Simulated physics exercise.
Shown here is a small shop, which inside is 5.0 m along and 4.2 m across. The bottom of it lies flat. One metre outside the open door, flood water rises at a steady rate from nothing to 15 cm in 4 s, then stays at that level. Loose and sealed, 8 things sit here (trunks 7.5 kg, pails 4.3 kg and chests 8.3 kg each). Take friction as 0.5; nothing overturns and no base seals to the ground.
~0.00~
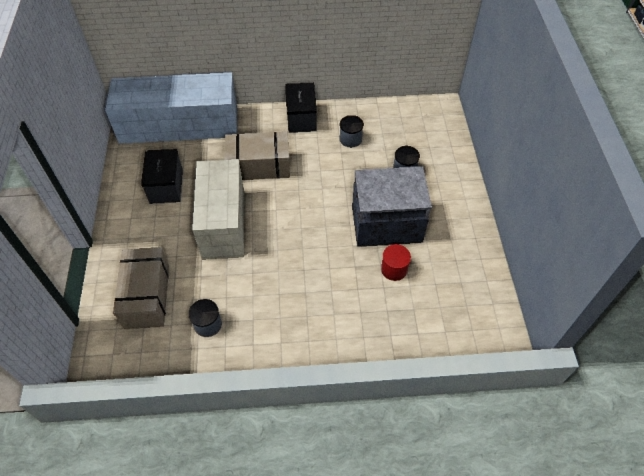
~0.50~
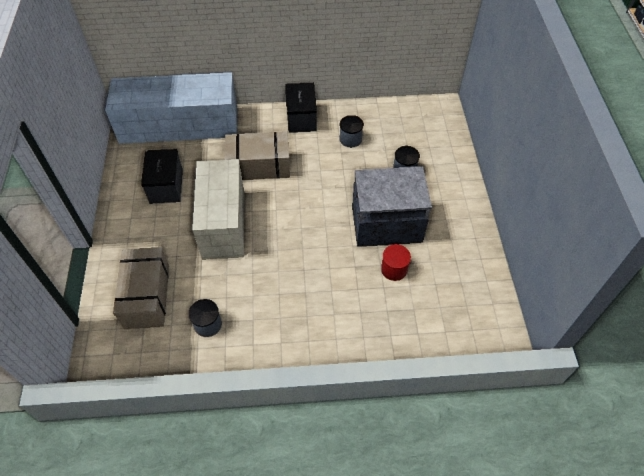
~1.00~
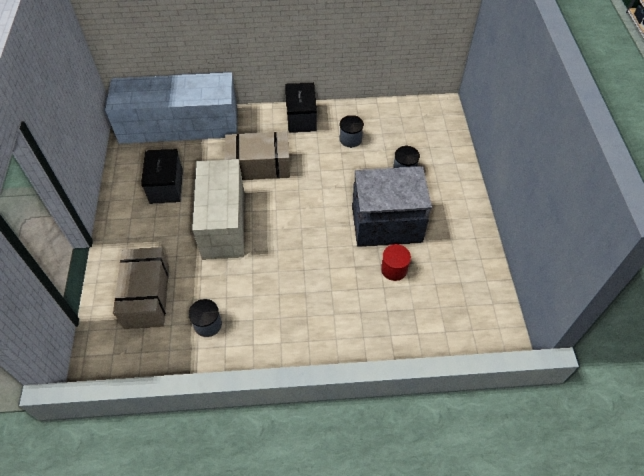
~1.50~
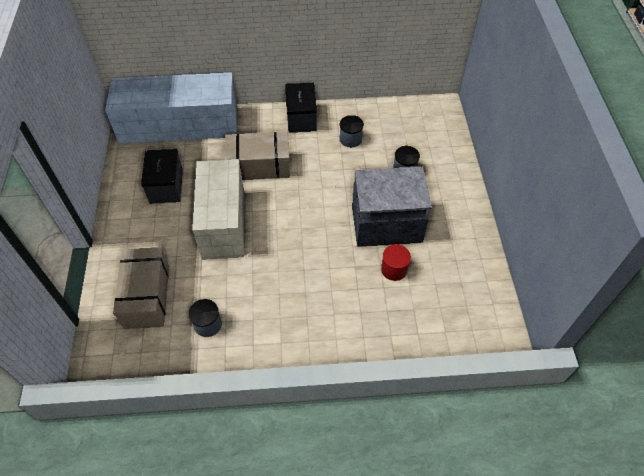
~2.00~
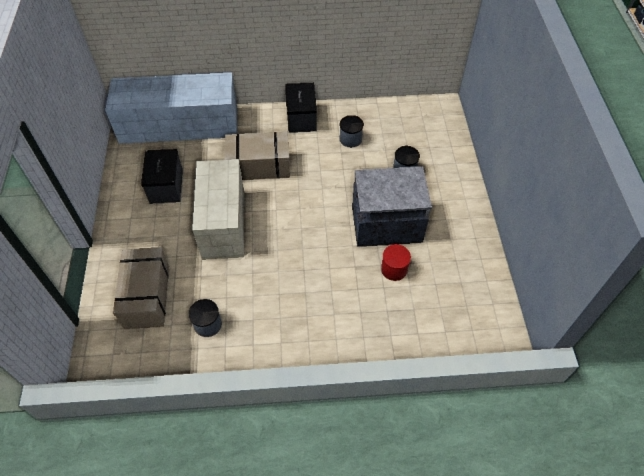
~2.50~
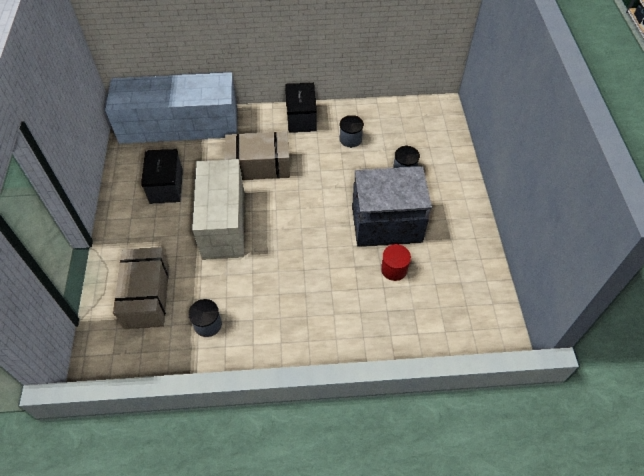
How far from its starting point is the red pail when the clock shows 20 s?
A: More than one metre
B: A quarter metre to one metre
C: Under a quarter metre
More than one metre.
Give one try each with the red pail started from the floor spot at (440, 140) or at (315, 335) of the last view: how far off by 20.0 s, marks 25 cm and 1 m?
I'd expect it to get swept far off the first time and to get swept far off the second time.
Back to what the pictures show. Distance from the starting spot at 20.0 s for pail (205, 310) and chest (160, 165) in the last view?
The first is 450 cm from its start, the second 60 cm.
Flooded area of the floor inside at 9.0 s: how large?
My estimate is roughly 14 m2.
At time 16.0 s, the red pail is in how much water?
Roughly 5 cm deep.
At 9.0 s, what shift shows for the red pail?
Displacement near 0 cm.
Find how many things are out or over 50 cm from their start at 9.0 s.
I get 2.
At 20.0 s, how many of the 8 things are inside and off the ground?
Answer: 8.
After 4.0 s the red pail is near (397, 256), 0.0 m from its start, aground; 0 afloat.
After 9.0 s the red pail is near (397, 256), 0.0 m from its start, aground; 1 afloat.
After 16.0 s the red pail is near (448, 159), 1.6 m from its start, aground; 7 afloat.
After 20.0 s the red pail is near (334, 91), 2.8 m from its start, afloat; 8 afloat.
